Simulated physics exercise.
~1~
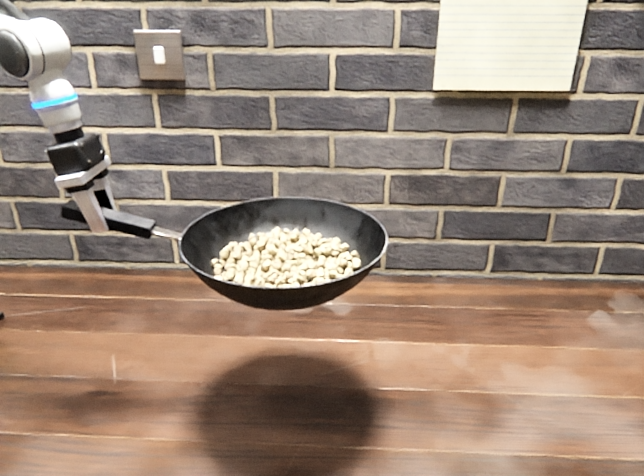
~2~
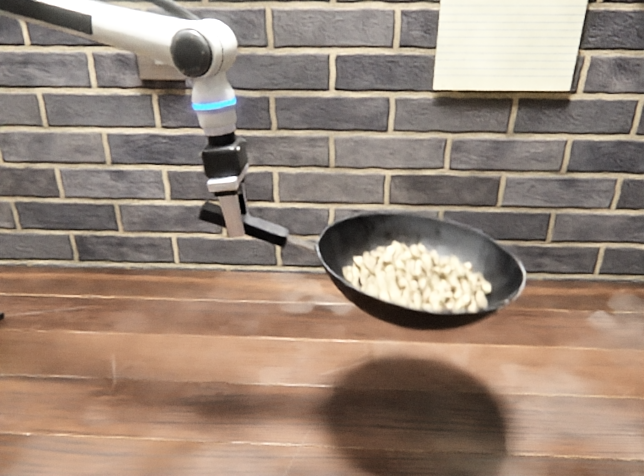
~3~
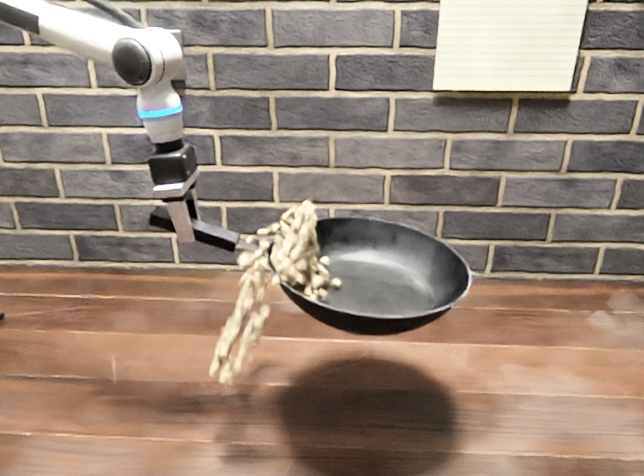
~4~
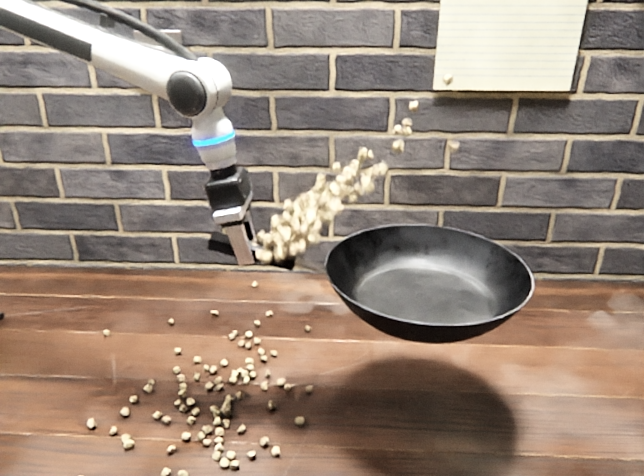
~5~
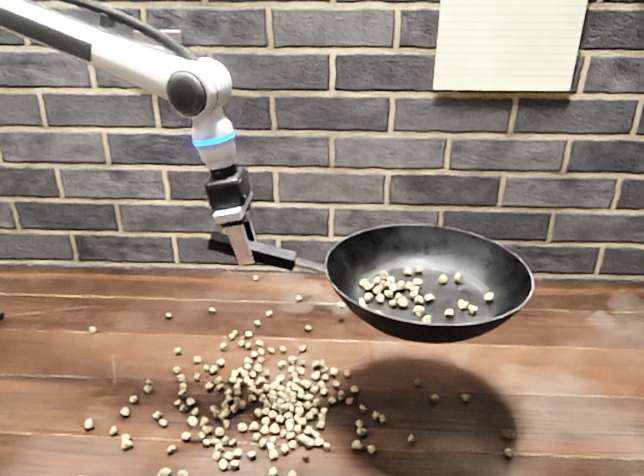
A white and grey robot arm with a glowing blue ring reaches in from the upper left, gripping a black frying pan heaped with small pale pebbles. A still camera looks across a reddish-brown wooden surface toward a dark grey brick wall with a sheet of lined paper at upper right. The arm carries the pan right, then jerks it back left, and pebbles spill over the handle side. As it swings right again, more fly up and scatter below. Finally the pan hangs still, holding a few pebbles, while most lie strewn across the wood.
